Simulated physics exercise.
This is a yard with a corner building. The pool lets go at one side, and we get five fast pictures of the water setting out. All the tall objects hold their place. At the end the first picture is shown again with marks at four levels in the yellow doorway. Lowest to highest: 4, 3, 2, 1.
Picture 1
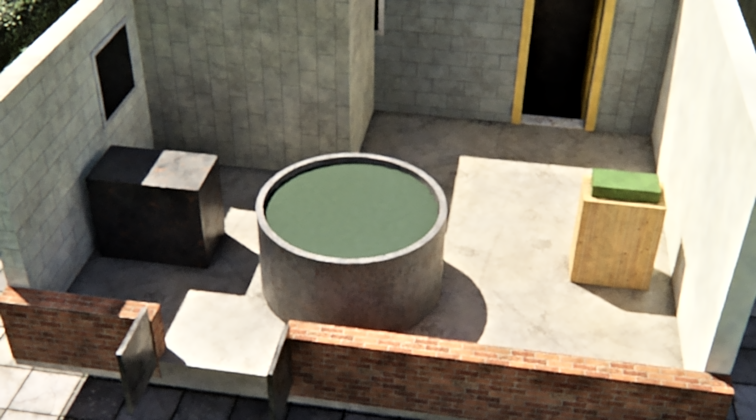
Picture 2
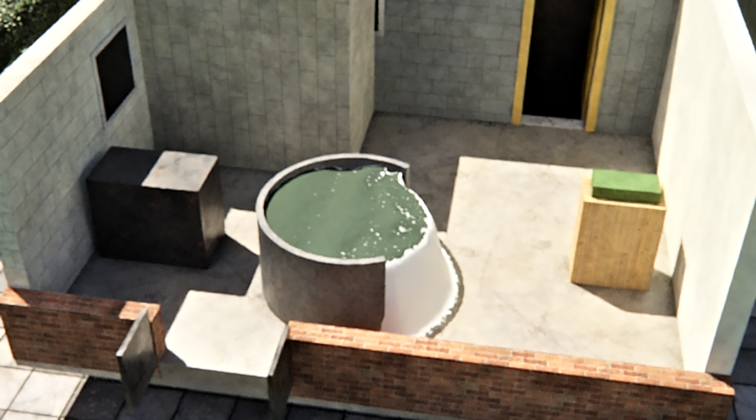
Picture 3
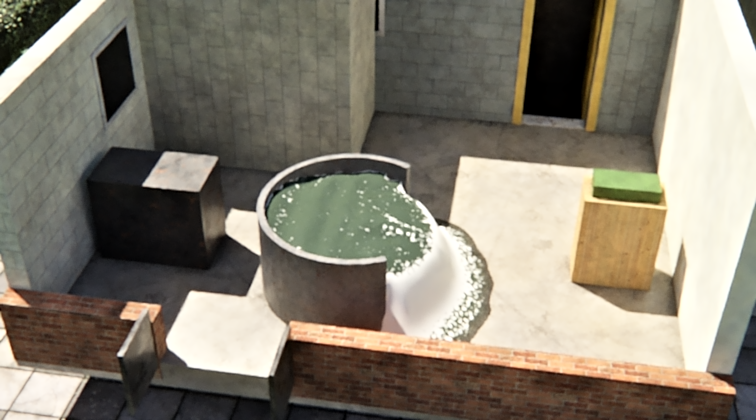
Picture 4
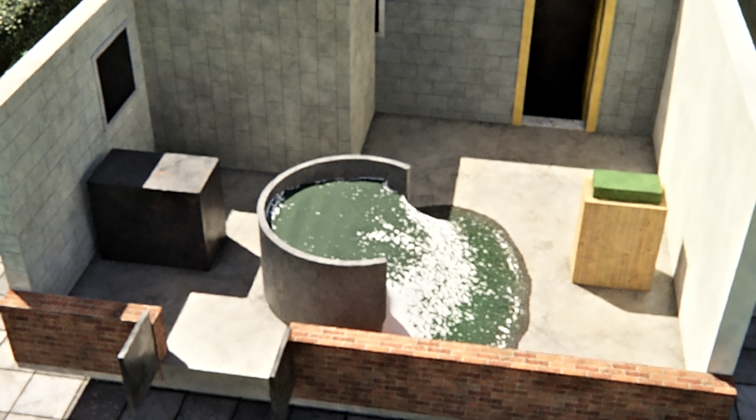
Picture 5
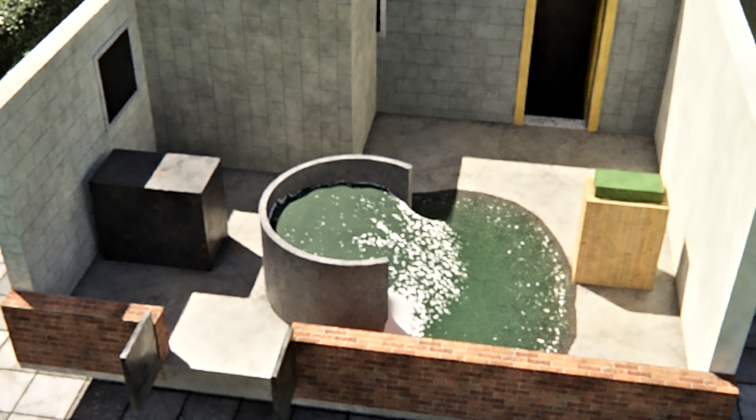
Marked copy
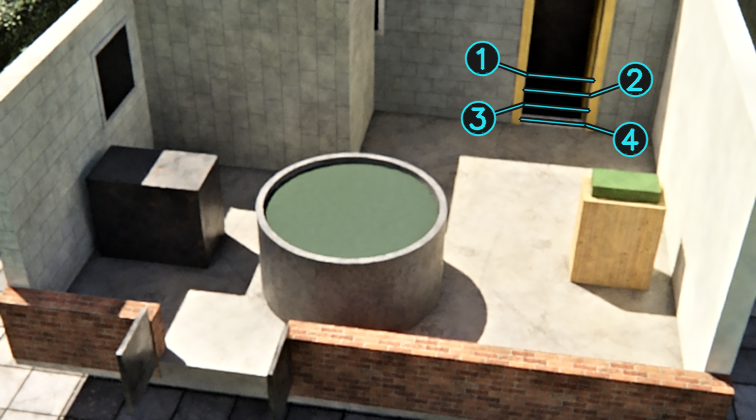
A round pool's right side opens and green water pours out across the yard.
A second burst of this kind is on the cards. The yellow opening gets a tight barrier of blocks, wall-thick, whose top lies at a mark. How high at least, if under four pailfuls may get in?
Go for 3.
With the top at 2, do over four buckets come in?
No, that is safe.
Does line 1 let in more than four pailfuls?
No.
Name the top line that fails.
That would be 4.
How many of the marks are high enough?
Three of them.
In cyan, 1 at (559, 77); 2 at (557, 92); 3 at (555, 107); 4 at (553, 122); from the bottom up 4, 3, 2, 1.
Choosing 1, nothing gets over.
Choosing 2, nothing gets over.
Choosing 3, a splash gets over, under a bucket.
Choosing 4, some 20 bucketfuls get in.
